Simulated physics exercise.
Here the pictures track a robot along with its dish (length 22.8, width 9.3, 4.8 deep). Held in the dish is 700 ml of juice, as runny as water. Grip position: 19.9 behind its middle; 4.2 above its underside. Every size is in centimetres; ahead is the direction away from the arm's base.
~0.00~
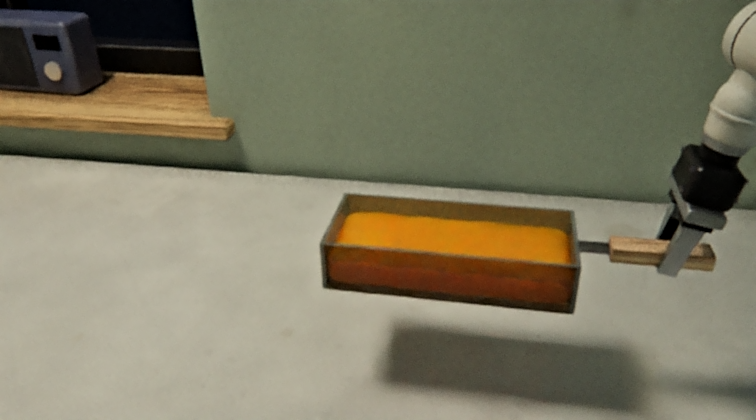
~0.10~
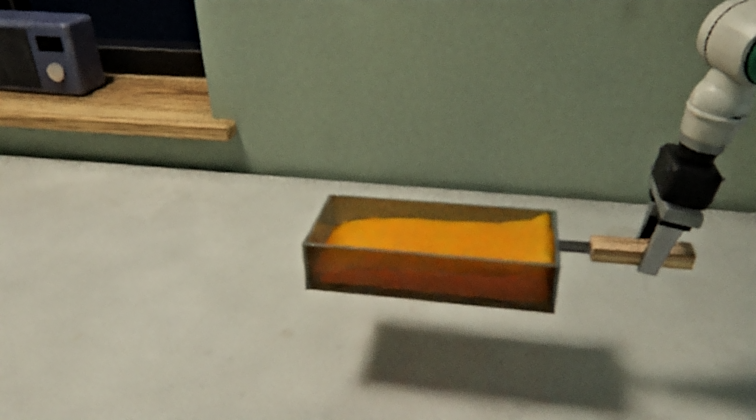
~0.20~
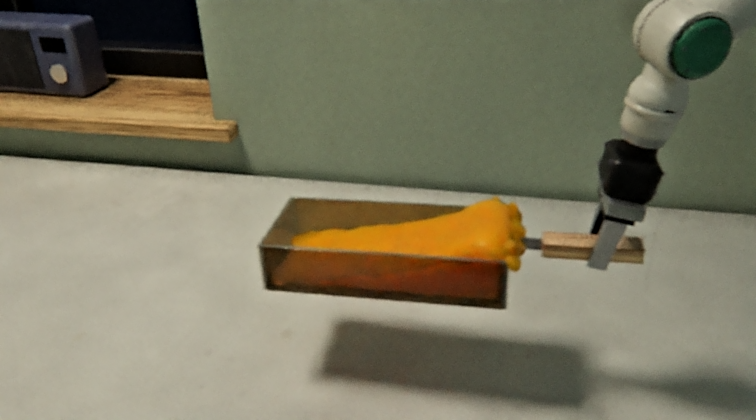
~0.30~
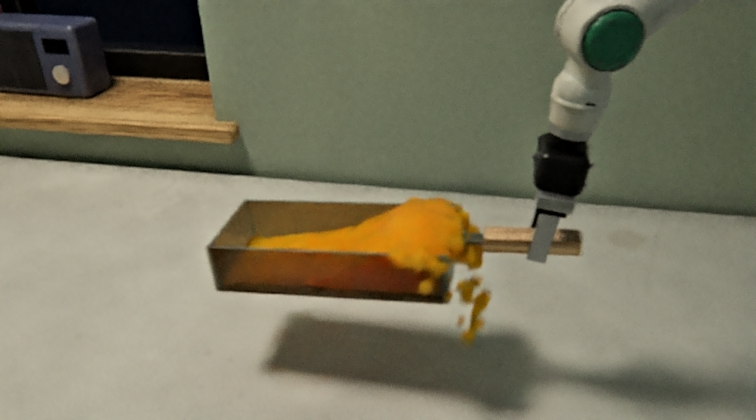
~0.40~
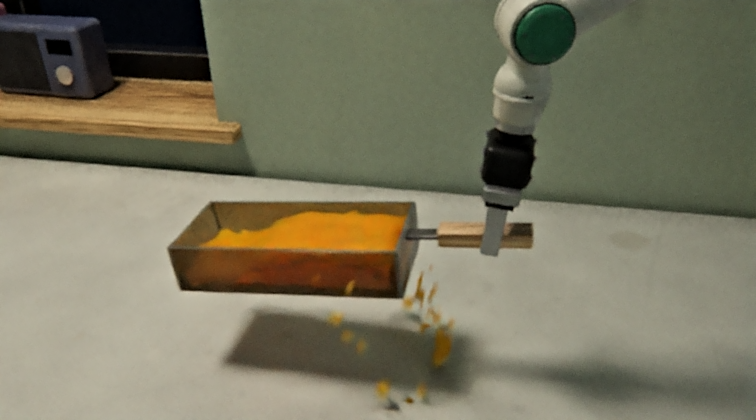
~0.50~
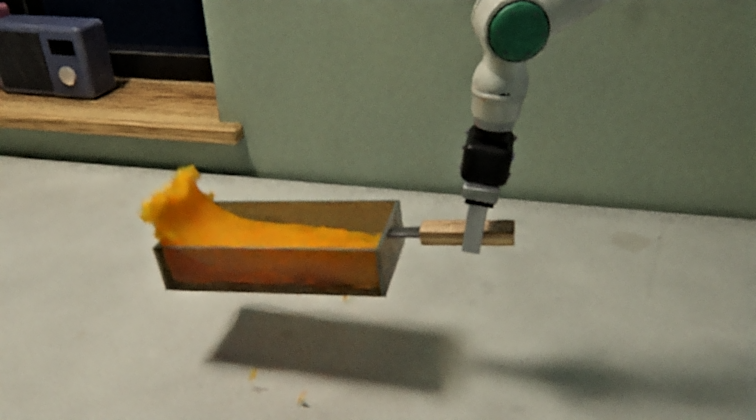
To begin with, a robot arm holds a rectangular dish of orange juice by its handle above a pale table, the surface nearly flat. The arm carries it left, and the juice piles up at the handle end and spills over, splashing down, before surging to the left end and rising above the rim.
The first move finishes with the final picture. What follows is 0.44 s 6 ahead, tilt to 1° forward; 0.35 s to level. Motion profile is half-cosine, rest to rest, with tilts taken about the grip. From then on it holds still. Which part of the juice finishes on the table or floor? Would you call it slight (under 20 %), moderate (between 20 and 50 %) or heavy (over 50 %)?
I would call it moderate.
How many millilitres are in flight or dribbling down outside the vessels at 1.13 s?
It comes to close to 0 ml.
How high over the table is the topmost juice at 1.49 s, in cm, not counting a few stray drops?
Up to some 16 cm.
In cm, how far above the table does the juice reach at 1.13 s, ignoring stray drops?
The top of the liquid sits at around 16 centimetres above the table.
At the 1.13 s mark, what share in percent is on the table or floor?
Share: Around 35 %.
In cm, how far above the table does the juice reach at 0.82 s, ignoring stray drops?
Looks like it gets up to about 16 centimetres.
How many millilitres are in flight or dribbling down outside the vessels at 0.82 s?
It comes to close to 70 ml.
After 0.82 s, tilted 2° forward, liquid up to 16 above the table; 460 ml in the dish, 165 ml on the table or floor, 70 ml in the air or running down outside.
After 1.13 s, level, liquid up to 17 above the table; 460 ml in the dish, 235 ml on the table or floor.
After 1.49 s, level, liquid up to 16 above the table; 460 ml in the dish, 235 ml on the table or floor.
After 2.29 s, level, liquid up to 16 above the table; 460 ml in the dish, 235 ml on the table or floor.
In the end, 460 ml in the dish, 235 ml on the table or floor. That is 34 % on the table or floor.
